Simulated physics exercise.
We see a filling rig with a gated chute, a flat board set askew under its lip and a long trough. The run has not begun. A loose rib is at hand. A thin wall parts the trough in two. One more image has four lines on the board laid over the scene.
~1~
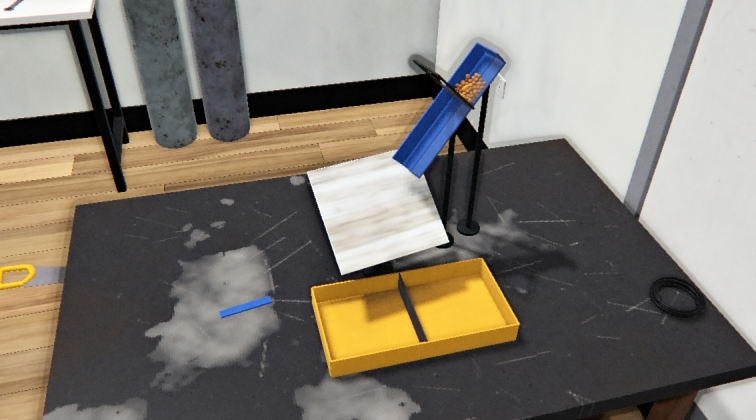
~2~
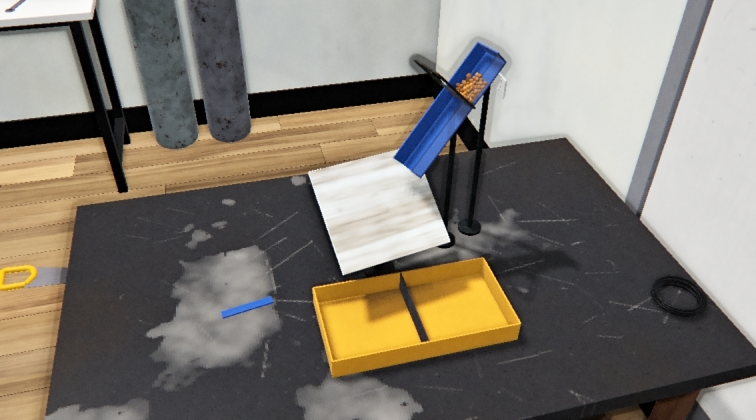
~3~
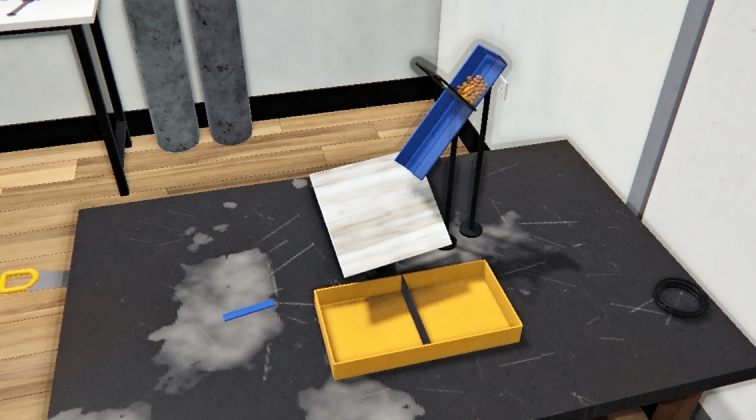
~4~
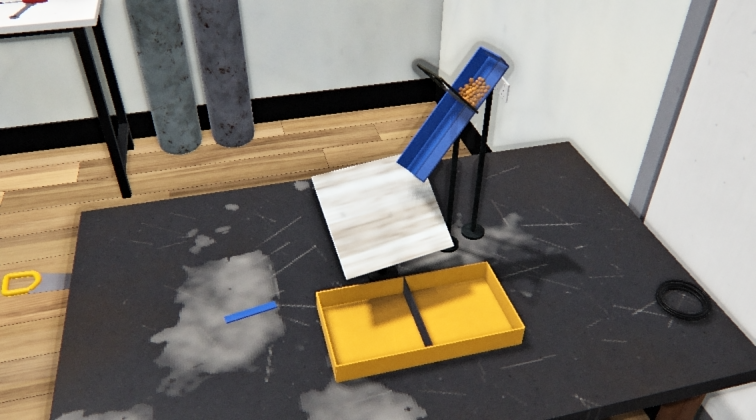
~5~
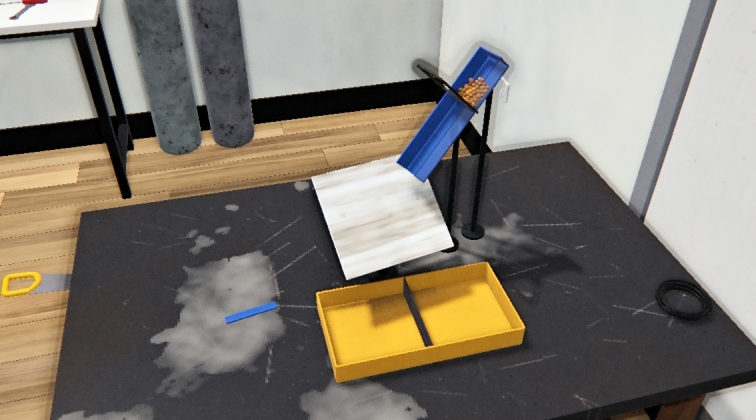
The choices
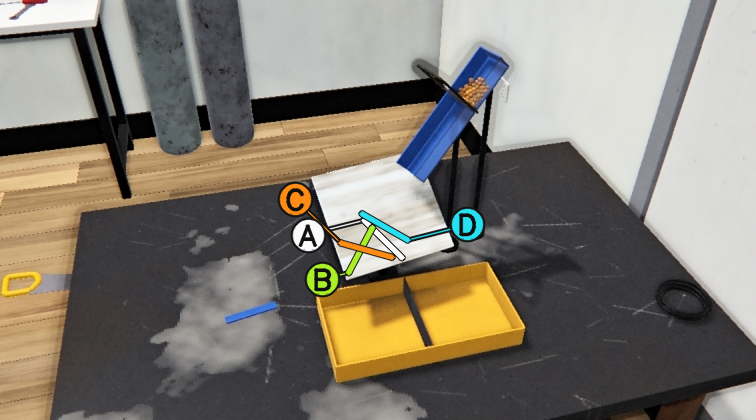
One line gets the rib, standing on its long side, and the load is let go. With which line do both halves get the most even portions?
Line C does it best.
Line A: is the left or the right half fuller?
More lands on the right.
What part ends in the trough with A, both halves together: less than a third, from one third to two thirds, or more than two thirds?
More than two thirds.
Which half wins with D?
More lands on the right.
On the marked copy, line A from (364, 220) to (402, 257); line B from (372, 227) to (348, 272); line C from (340, 243) to (392, 257); line D from (362, 213) to (407, 240).
If A is chosen, of what is caught, a small part in the left half, most in the right.
If B is chosen, of what is caught, nearly all in the left half, a small part in the right.
If C is chosen, of what is caught, about half in the left half, about half in the right.
If D is chosen, of what is caught, a small part in the left half, most in the right.
